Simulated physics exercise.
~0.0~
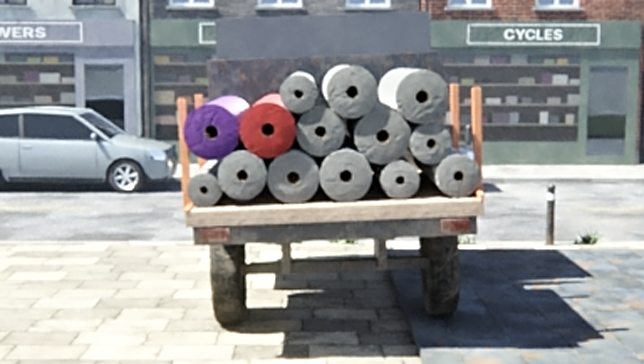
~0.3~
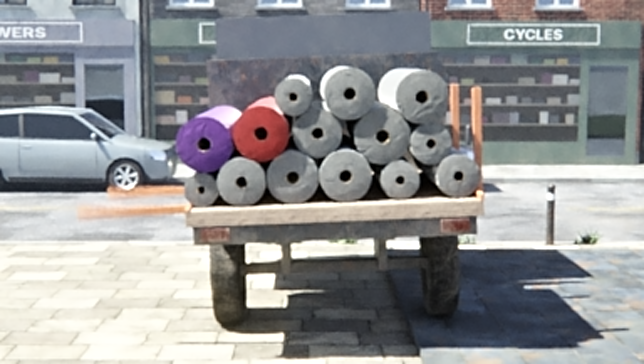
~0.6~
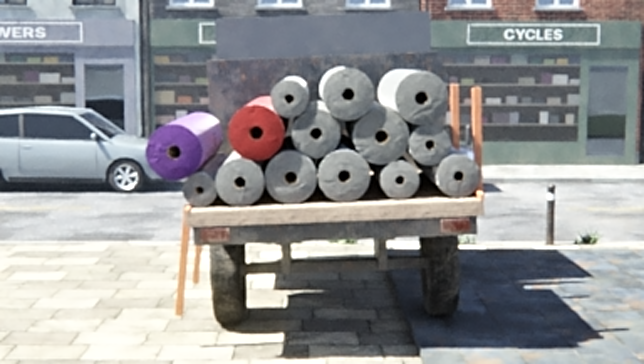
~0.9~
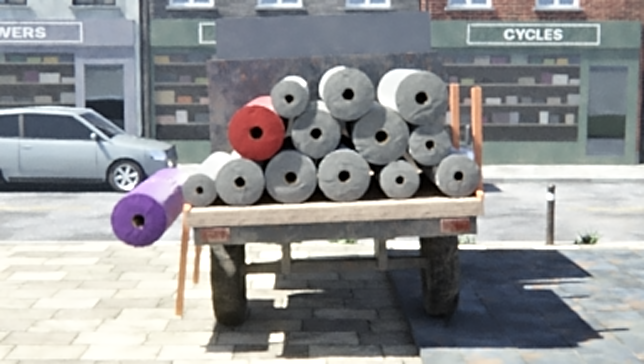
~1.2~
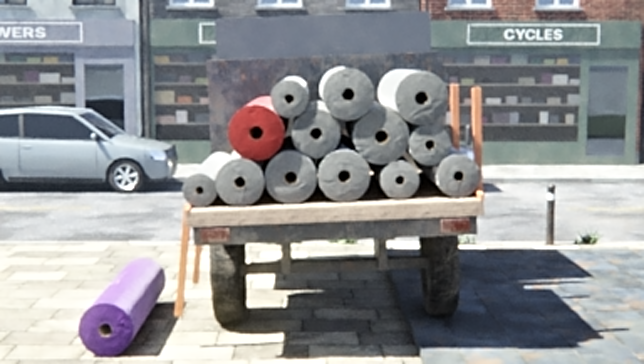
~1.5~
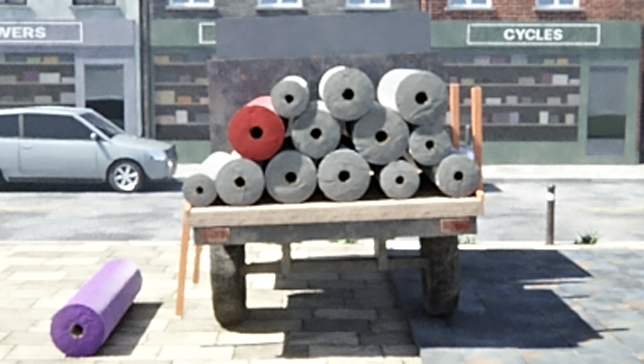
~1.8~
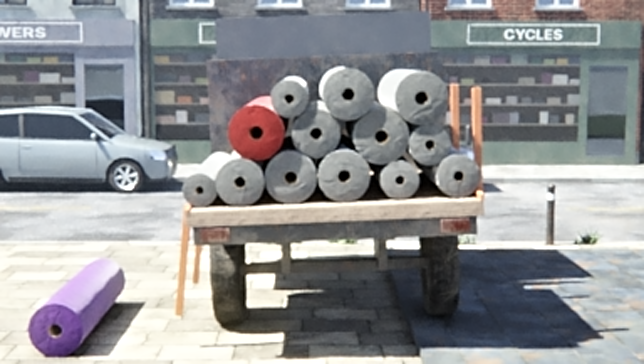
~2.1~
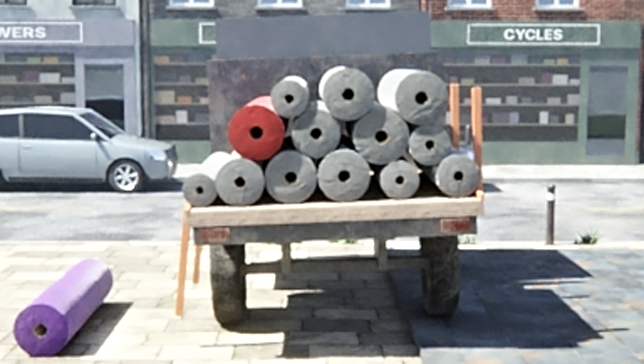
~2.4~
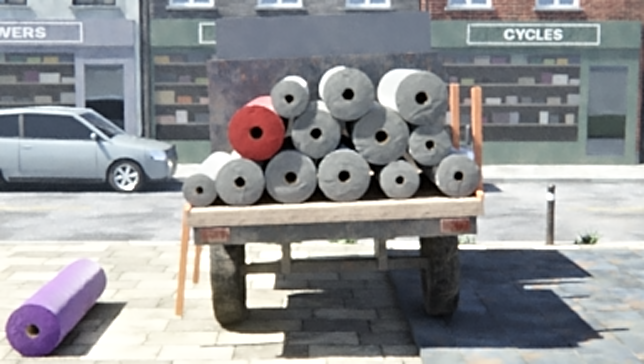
On a paved street opposite a row of shops, the left-hand posts of a parked flatbed lorry stacked with rolls swing down, and the red and purple rolls shift left. The purple one drops off the side and rolls left along the ground, while the red stays on the pile.
